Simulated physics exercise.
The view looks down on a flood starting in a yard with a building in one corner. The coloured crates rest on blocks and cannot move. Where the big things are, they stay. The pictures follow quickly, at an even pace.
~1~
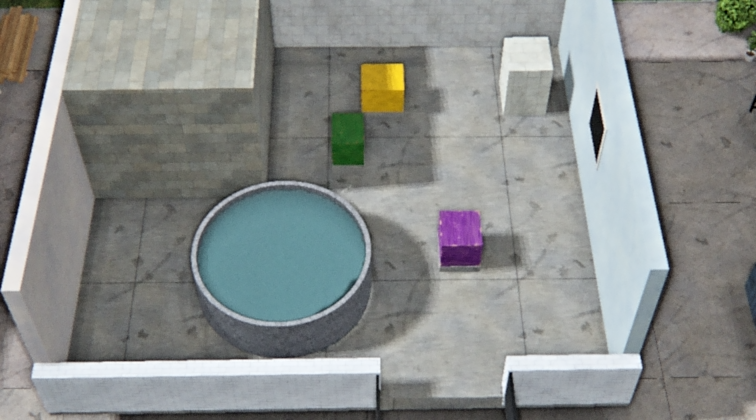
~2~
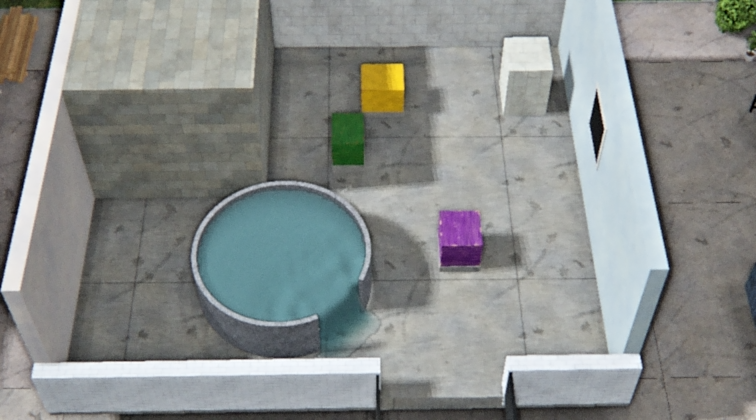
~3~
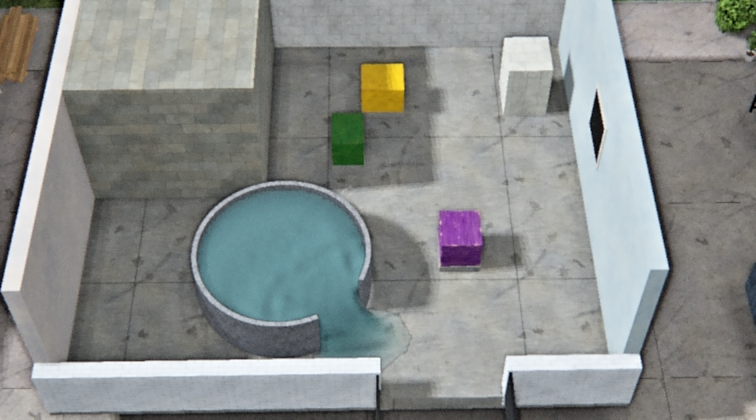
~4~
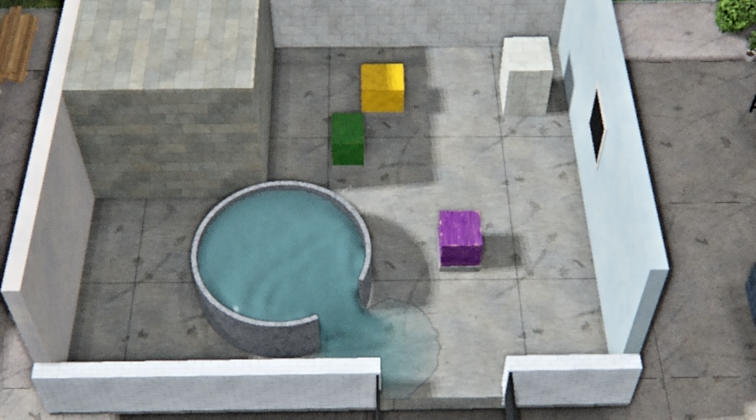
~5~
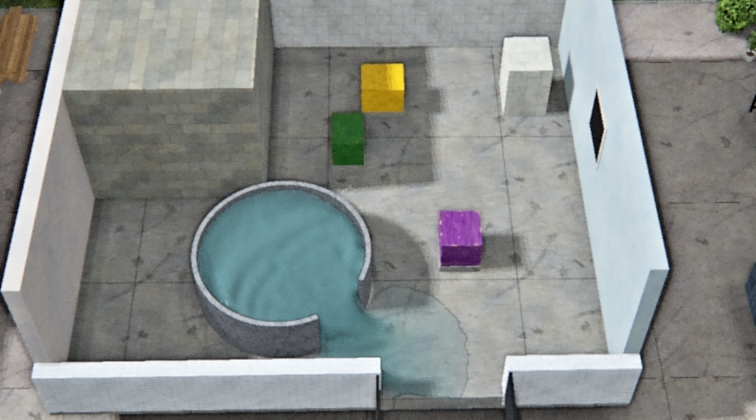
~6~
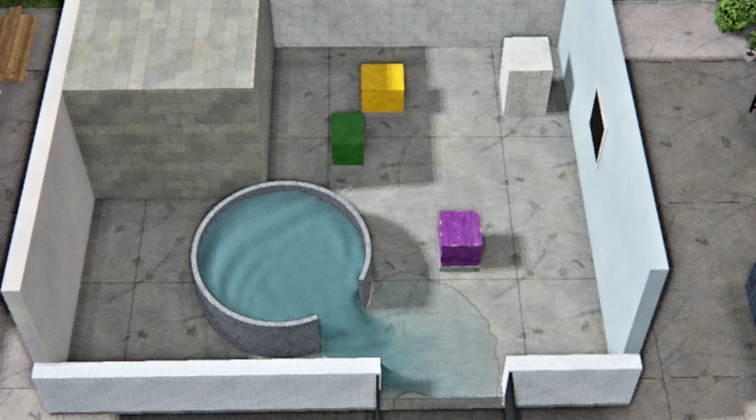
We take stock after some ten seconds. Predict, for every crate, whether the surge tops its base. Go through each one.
The yellow crate will not even get damp, the purple crate will not even get damp, the green crate will not even get damp.
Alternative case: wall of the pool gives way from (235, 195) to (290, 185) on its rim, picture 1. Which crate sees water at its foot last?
Answer: The one in purple.
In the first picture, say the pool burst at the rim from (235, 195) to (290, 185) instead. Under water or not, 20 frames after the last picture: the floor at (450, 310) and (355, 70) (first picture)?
Untouched, then inundated.
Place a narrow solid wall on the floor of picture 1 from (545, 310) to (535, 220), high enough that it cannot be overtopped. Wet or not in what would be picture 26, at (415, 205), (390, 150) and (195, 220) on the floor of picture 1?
As listed: Clear, clear, free of water.
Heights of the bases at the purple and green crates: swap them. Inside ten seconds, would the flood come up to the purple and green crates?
Purple is not reached, green is not reached.
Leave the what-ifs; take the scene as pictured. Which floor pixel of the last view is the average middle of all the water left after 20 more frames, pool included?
About (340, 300) in the last view.
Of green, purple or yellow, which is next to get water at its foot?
It's the purple crate here.
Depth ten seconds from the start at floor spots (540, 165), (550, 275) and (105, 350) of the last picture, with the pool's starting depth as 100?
The three come to some 4, 6 and 6 per cent respectively.
A moment on, water covers 20 % of the floor; the yellow crate not reached, the purple crate water round its plinth, the green crate not reached.
Next, water covers 25 % of the floor; the yellow crate not reached, the purple crate water round its plinth, the green crate not reached.
Then, water covers 40 % of the floor; the yellow crate not reached, the purple crate water round its plinth, the green crate not reached.
Later, water covers 75 % of the floor; the yellow crate water round its plinth, the purple crate water round its plinth, the green crate water round its plinth.
In the end, water covers 95 % of the floor; the yellow crate stayed above the water, the purple crate stayed above the water, the green crate stayed above the water.
